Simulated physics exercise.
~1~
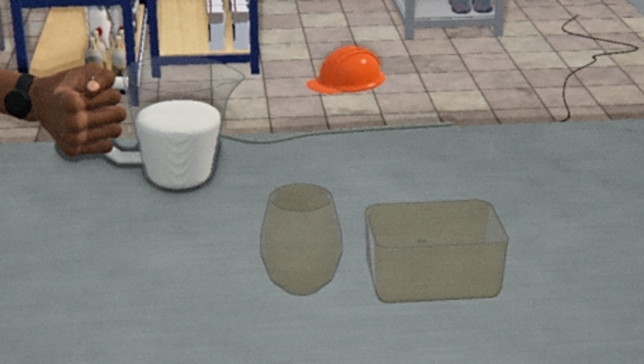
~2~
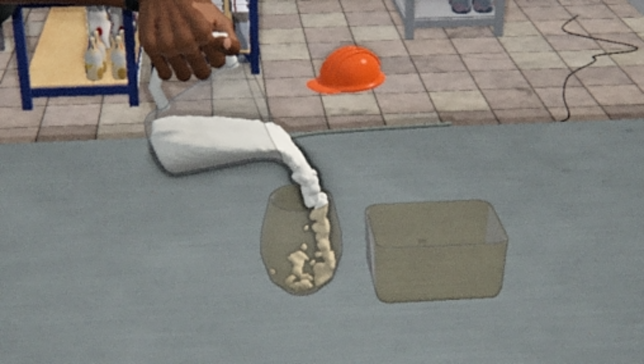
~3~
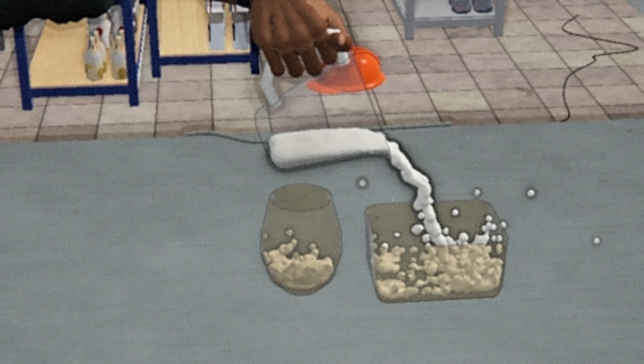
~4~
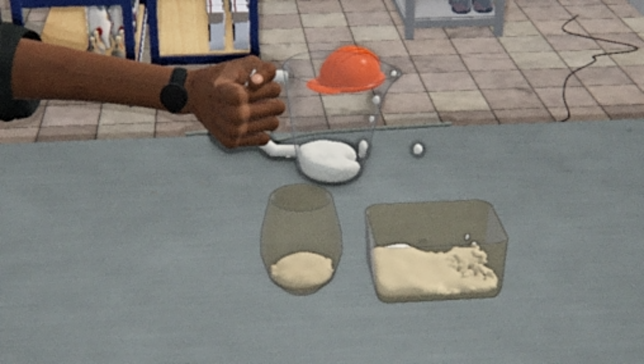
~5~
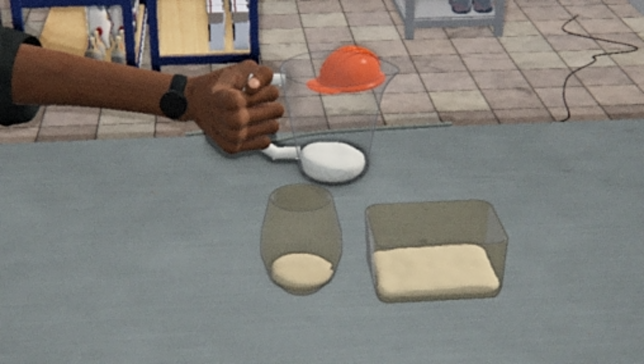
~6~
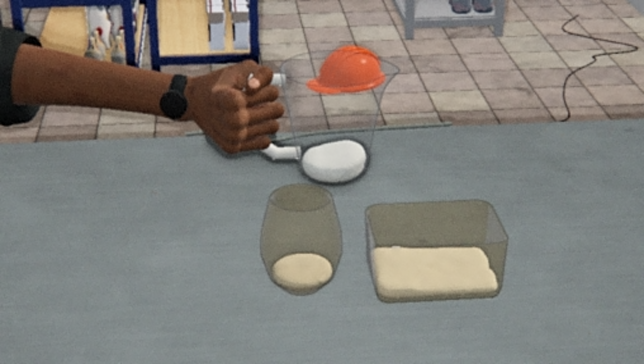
A hand tipped a clear jug of milk over a rounded glass, then moved right to pour into a food box, splashing a few drops, before leveling the jug with some milk left, the glass holding a little and the box partly filled.
